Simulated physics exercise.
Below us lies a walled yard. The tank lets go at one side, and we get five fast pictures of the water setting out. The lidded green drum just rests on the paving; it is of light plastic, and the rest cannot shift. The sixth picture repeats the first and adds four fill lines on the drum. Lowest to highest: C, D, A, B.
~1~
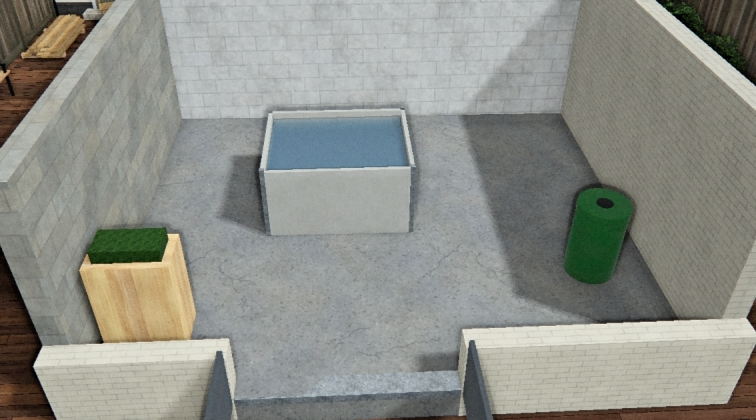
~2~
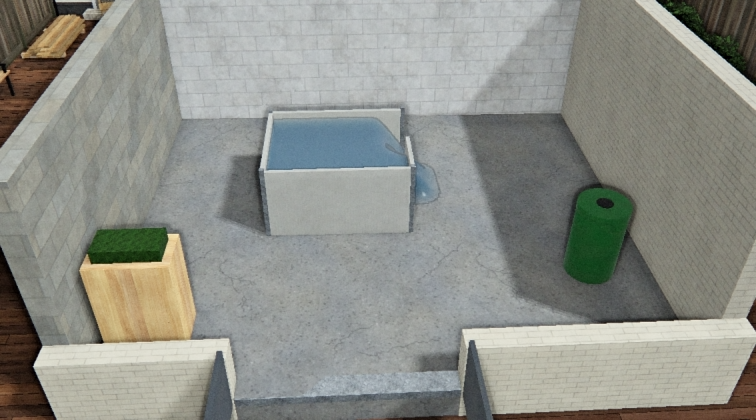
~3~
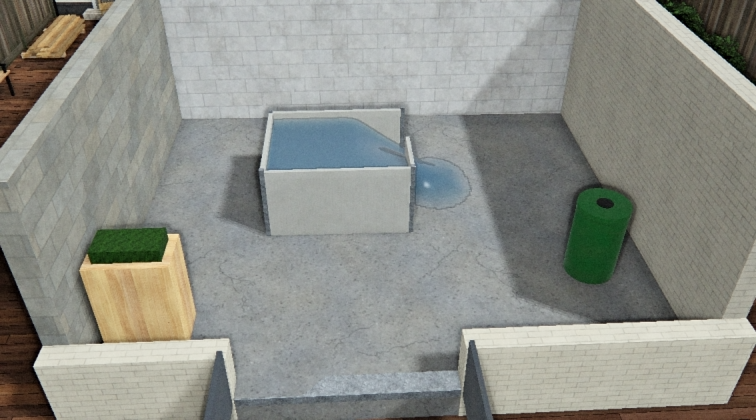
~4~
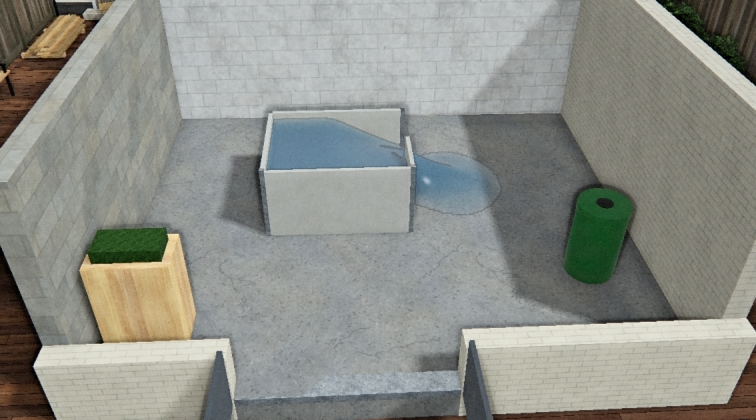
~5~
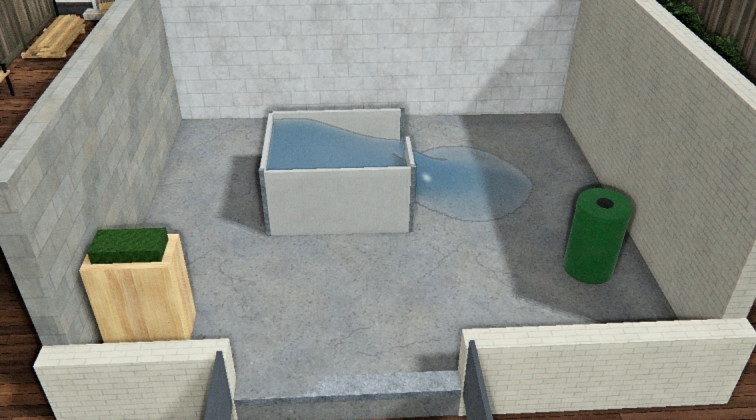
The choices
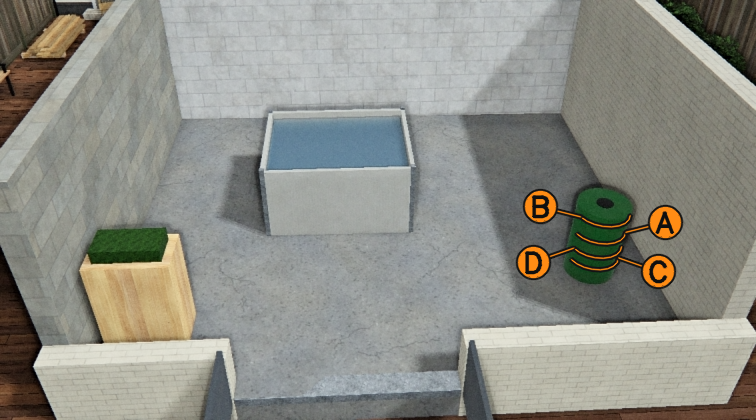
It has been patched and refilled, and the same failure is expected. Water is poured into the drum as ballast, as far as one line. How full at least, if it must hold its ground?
Go for C.
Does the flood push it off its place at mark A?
No, not at all.
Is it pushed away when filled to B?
No, not at all.
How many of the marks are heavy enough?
All of them.
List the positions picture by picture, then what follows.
In the first frame, lid of the green drum at (604, 203); tank full, its middle at (338, 144); open gate at (347, 338).
In the second frame, 1 % of the ground wet, in view closest to the drum at (432, 190).
In the third frame, 3 % of the ground wet, in view closest to the drum at (449, 202).
In the fourth frame, 5 % of the ground wet, in view closest to the drum at (483, 201).
In the fifth frame, lid of the green drum at (604, 203); 8 % of the ground wet, in view closest to the drum at (497, 214).
On the marked copy, A at (607, 244); B at (611, 226); C at (600, 269); D at (603, 258); from the bottom up C, D, A, B.
If A is chosen, it does not move.
If B is chosen, it does not move.
If C is chosen, it does not move.
If D is chosen, it does not move.
